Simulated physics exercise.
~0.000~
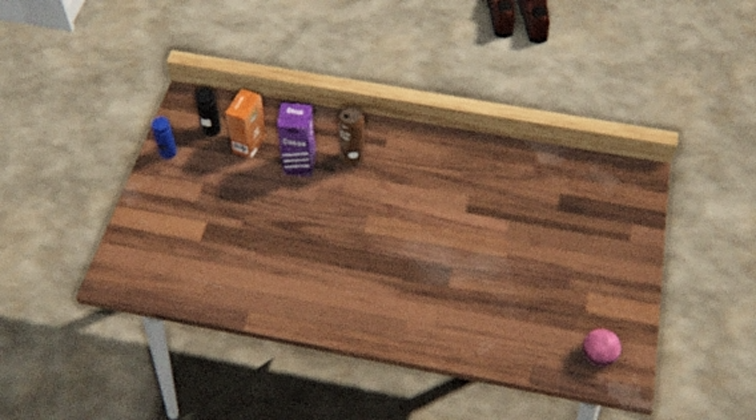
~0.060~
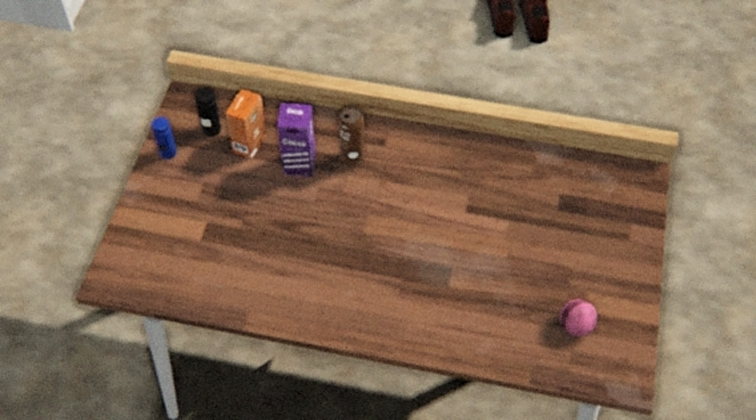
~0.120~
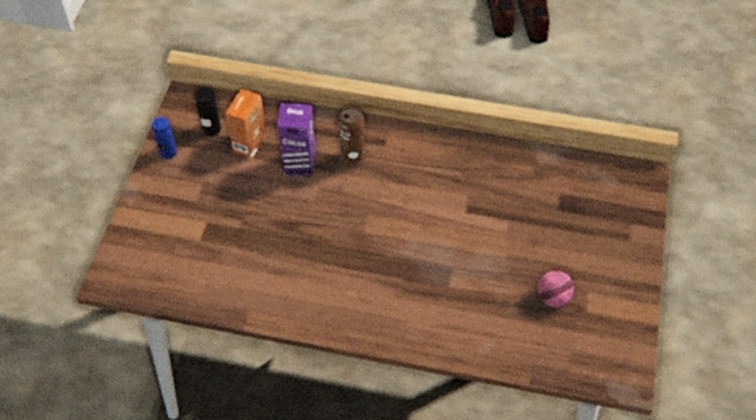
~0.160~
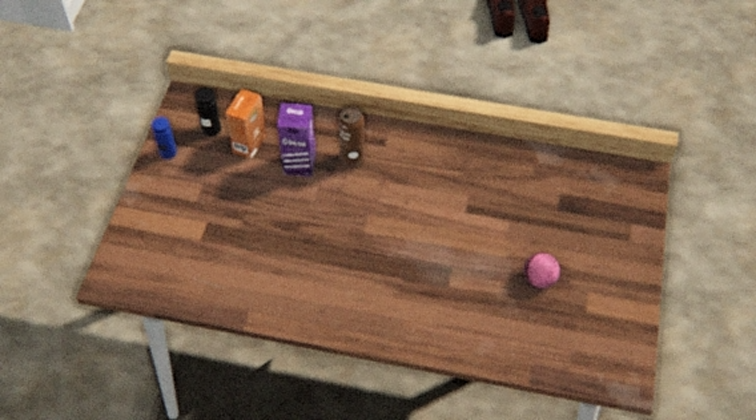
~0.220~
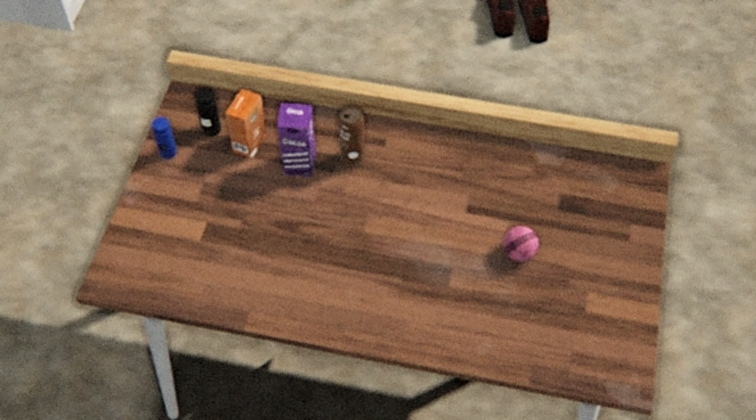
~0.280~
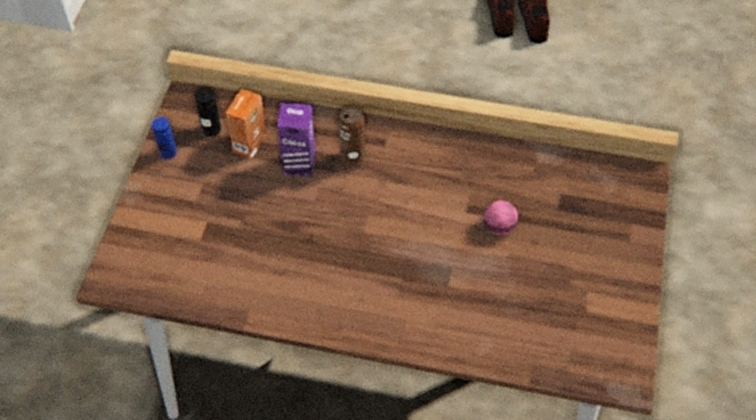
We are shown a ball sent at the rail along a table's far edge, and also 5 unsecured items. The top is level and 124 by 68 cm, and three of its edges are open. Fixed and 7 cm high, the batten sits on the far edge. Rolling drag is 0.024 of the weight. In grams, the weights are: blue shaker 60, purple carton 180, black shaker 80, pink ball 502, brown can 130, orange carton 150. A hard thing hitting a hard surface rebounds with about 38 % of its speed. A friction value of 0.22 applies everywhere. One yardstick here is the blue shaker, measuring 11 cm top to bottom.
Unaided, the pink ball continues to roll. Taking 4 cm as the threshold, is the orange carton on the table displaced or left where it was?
It travels too far.
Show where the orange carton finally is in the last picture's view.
In the end it sits at around (211, 132).
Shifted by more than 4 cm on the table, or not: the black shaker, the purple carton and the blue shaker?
First, the black shaker is moved away; second, the purple carton stays in its position; third, the blue shaker stays in its position.
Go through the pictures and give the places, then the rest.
The first picture shows pink ball (602, 348); orange carton (246, 124).
The second picture shows pink ball (578, 318); black shaker (208, 112).
The third picture shows pink ball (556, 289); blue shaker (164, 138).
The fourth picture shows pink ball (541, 271); black shaker (208, 112).
The fifth picture shows pink ball (521, 244); blue shaker (164, 138).
The sixth picture shows pink ball (501, 218); orange carton (246, 124).
By 0.68 s, pink ball near (379, 131).
By 1.38 s, pink ball near (222, 116); orange carton 8 cm from its spot near (212, 131); brown can tilted 7°; black shaker tilted 4°.
By 2.58 s, pink ball near (144, 125); orange carton 8 cm from its spot near (211, 132); black shaker 11 cm from its spot; brown can 2 cm from its spot.
When it is over (3.0 s), not toppled but over 4 cm from the start, black shaker and orange carton; the other 3 within 4 cm of the start. End places, in pixels of the last picture, orange carton near (211, 132).
